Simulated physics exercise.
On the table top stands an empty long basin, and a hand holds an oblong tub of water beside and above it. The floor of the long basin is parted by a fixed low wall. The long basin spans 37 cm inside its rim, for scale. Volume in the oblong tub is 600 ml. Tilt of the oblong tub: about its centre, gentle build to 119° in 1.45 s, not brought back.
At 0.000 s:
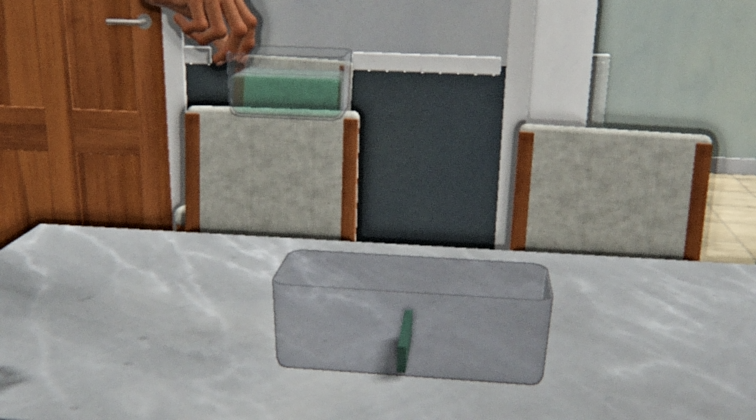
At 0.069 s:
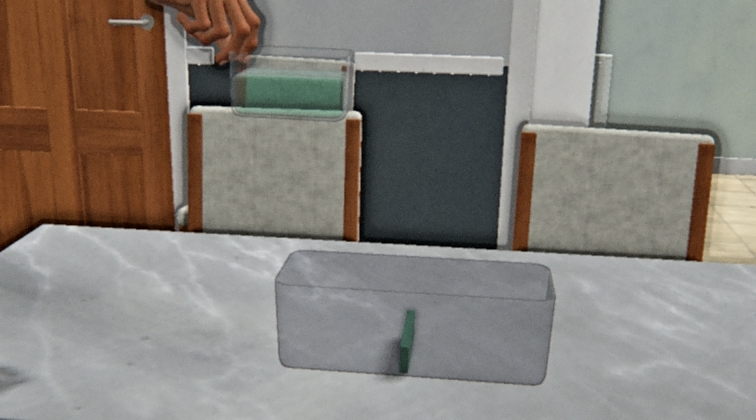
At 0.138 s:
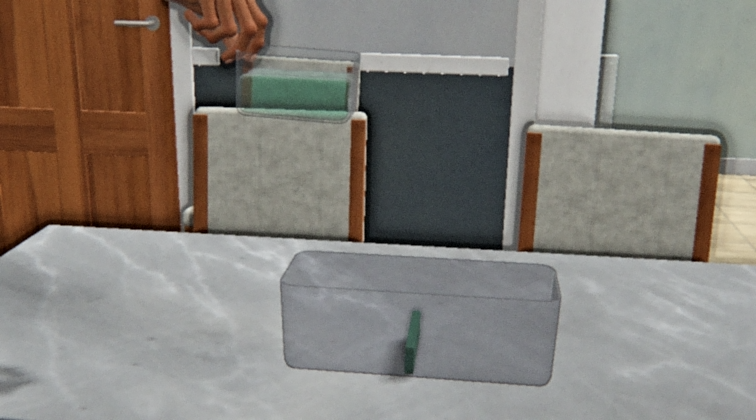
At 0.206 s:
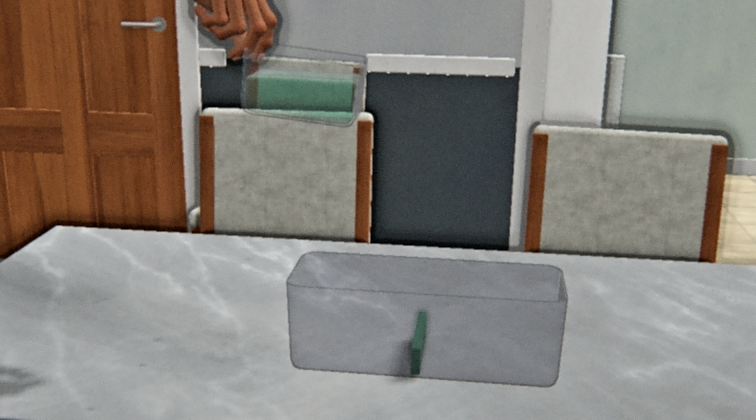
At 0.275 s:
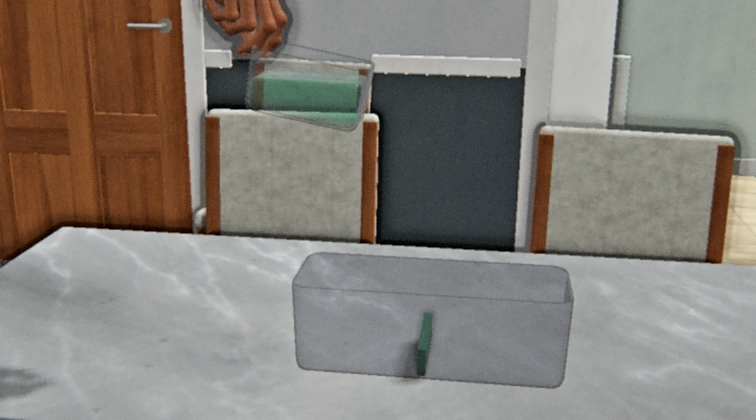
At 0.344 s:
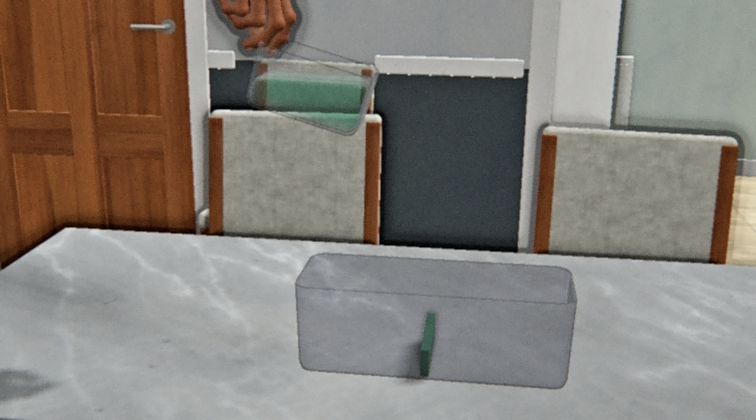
A hand gradually tilts a clear tub of green liquid rightward above an empty-looking long basin.
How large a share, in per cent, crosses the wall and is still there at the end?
A share of about 54 per cent.
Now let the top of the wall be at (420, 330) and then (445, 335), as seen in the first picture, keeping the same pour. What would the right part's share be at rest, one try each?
Roughly 35 per cent, then 10 per cent.
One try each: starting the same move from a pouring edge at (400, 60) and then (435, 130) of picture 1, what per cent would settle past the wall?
Respectively 85 and 95 %.
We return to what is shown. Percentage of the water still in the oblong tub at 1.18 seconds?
I'd estimate some 7 per cent.
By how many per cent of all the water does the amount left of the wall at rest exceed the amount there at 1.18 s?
Change: Approx. 18 %.
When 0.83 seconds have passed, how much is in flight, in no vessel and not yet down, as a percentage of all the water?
Some 44 % is the figure.
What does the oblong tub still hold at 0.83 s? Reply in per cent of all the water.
Roughly 46 %.
Then, 0.83 s in, the tilt is 72° and 47 per cent is still to pour, 5 is left of the wall and 5 right of it.
Then, 1.18 s in, the tilt is 109° and 7 per cent is still to pour, 26 is left of the wall and 51 right of it.
Then, 1.55 s in, the tilt is 119° and 0 per cent is still to pour, 45 is left of the wall and 53 right of it.
Then, 1.95 s in, the tilt is 119° and 0 per cent is still to pour, 44 is left of the wall and 53 right of it.
Finally, 44 per cent lies left of the wall, 54 right of it and 2 outside.
